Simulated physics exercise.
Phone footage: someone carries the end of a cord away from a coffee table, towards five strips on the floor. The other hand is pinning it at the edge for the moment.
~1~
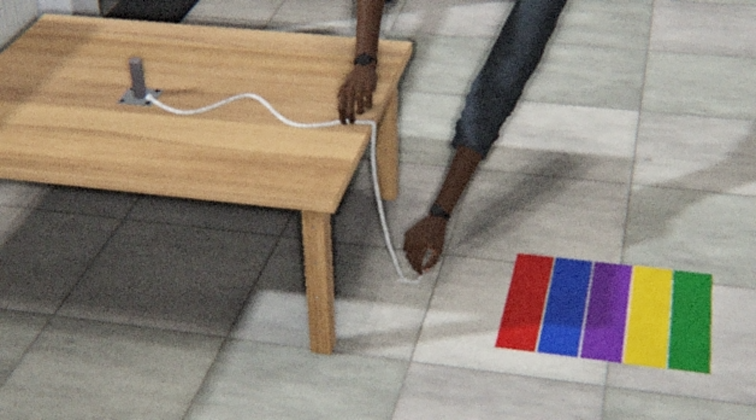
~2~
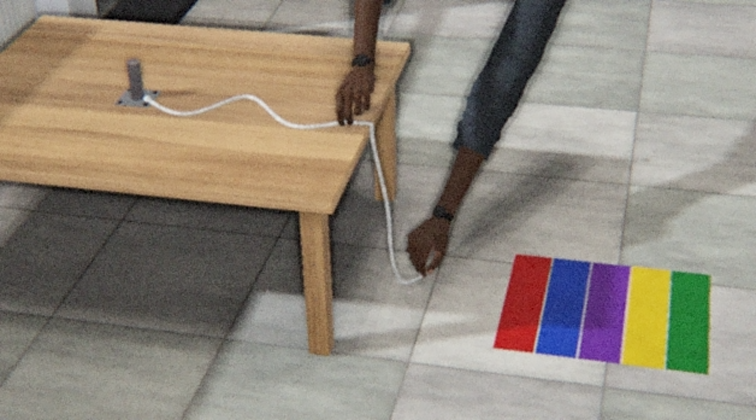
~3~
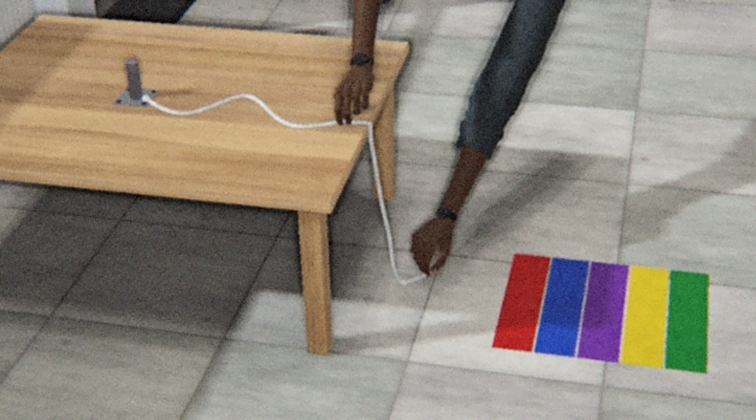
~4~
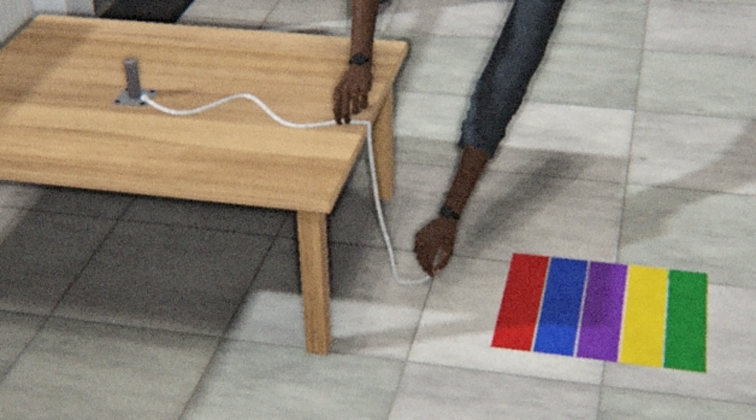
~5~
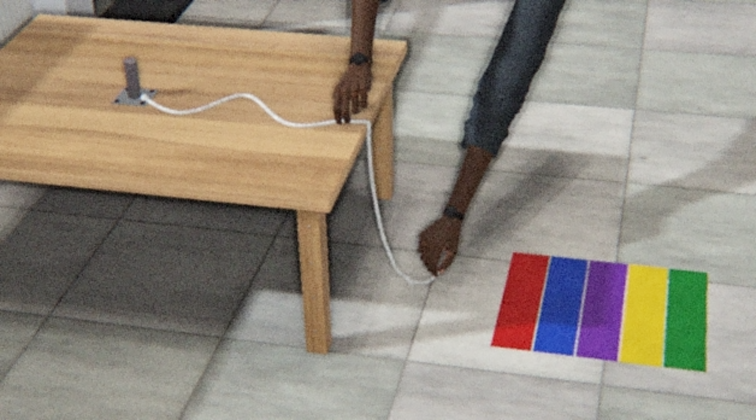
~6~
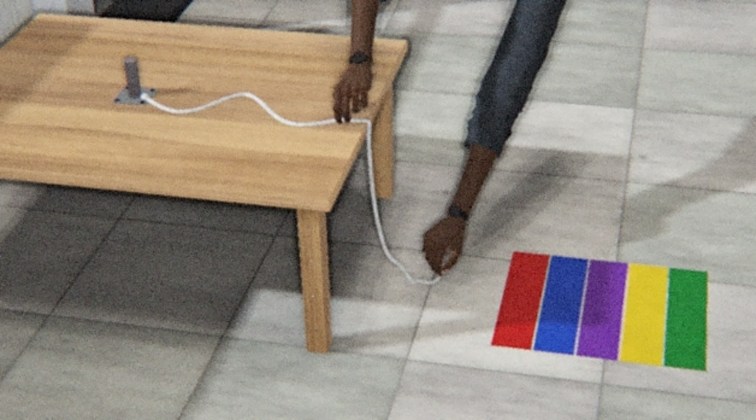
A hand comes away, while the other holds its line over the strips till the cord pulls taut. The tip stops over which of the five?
Over the purple strip.
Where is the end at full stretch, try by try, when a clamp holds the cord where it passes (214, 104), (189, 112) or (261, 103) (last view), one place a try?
About (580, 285), (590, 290) and (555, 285).
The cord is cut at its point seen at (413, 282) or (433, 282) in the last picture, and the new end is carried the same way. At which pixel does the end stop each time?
Respectively (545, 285) and (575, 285).
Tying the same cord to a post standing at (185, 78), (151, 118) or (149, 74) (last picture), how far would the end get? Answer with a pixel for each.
The first try gives about (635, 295), the second about (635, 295) and the third about (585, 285).
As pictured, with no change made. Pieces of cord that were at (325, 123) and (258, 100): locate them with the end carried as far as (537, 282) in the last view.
One lands at (371, 131), the other at (280, 114).
Soon after, end near (537, 282); over red.
After that, end near (577, 287); over blue.
At the stop, end near (600, 289); over purple. Over purple.
